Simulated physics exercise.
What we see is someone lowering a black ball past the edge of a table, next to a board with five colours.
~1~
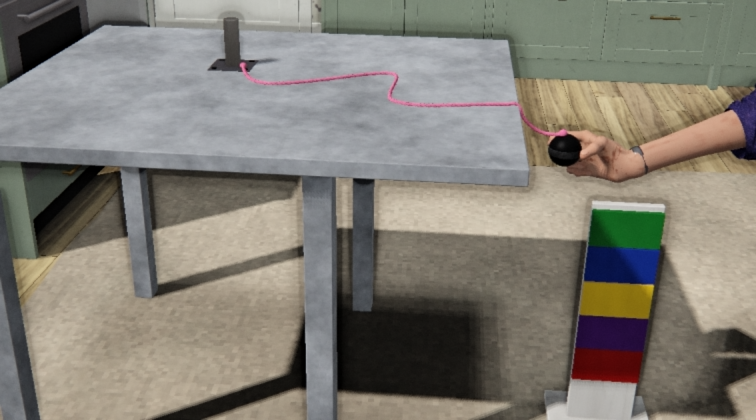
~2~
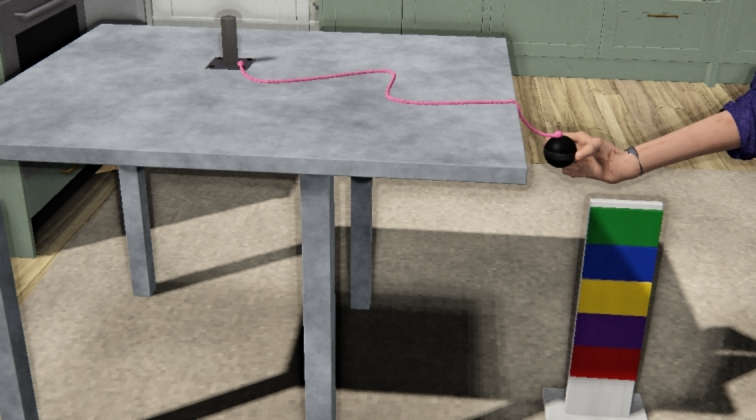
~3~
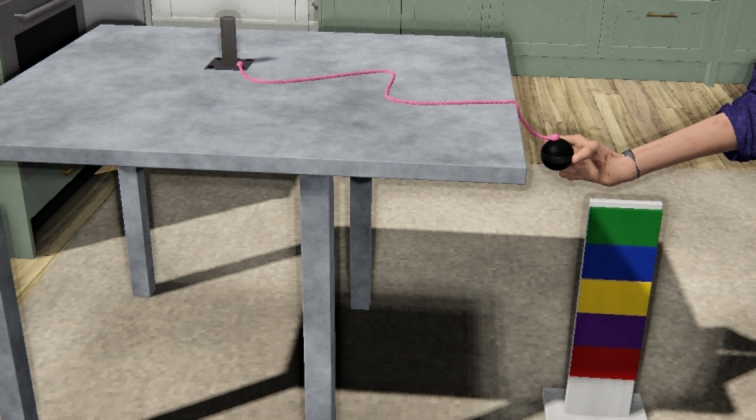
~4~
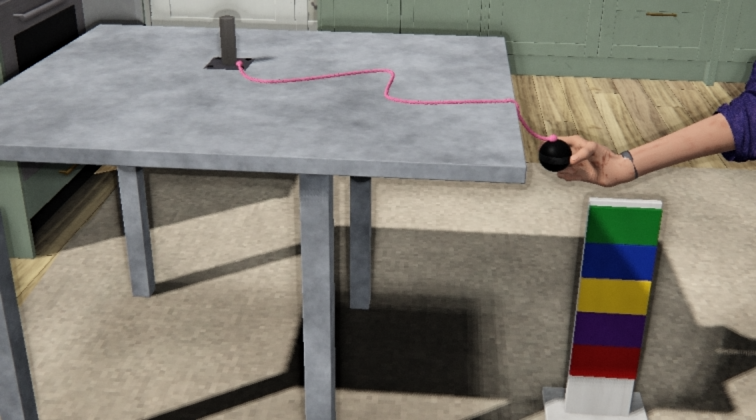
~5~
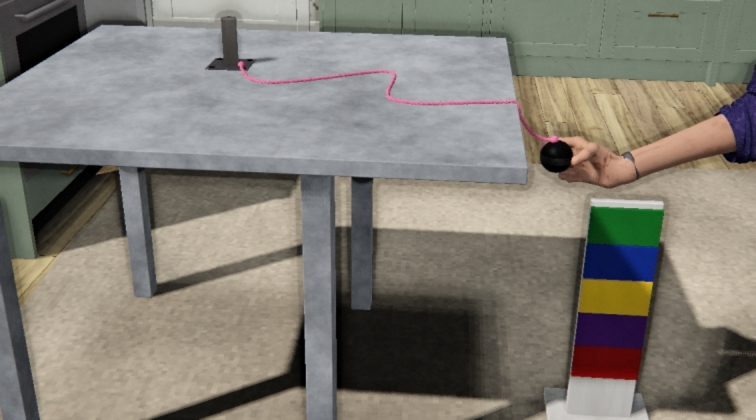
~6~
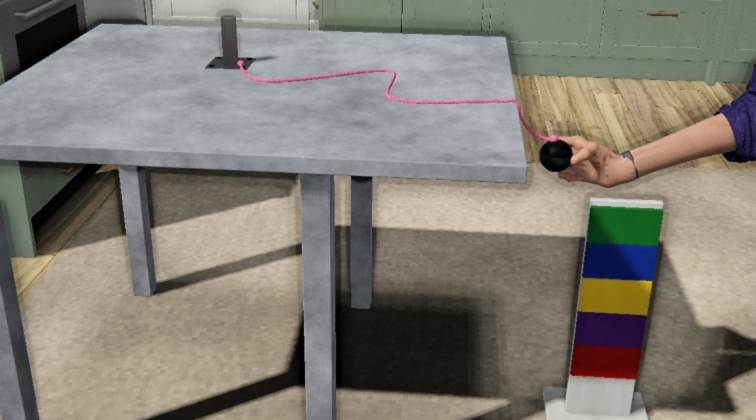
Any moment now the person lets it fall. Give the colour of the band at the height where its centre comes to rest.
The band is yellow.
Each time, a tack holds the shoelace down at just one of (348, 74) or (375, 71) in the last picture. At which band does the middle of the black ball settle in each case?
Try one: Blue. Try two: Blue.
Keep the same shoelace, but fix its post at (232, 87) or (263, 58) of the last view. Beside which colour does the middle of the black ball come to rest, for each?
For the first spot, purple; for the second, purple.
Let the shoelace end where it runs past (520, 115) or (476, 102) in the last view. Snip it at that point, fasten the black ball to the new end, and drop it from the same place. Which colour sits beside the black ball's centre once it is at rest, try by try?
Cut one gives blue; cut two gives green.
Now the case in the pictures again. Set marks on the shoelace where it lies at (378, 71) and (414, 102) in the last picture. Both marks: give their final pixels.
First point (421, 82), second point (513, 131).
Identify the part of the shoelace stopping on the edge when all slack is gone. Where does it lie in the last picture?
It's the piece you see at (388, 94).
Early on, ball near (533, 282); level with yellow.
Midway, ball near (476, 273); level with yellow.
Near the end, ball near (516, 290); level with yellow.
Finally, ball near (503, 284); level with yellow. The yellow one.
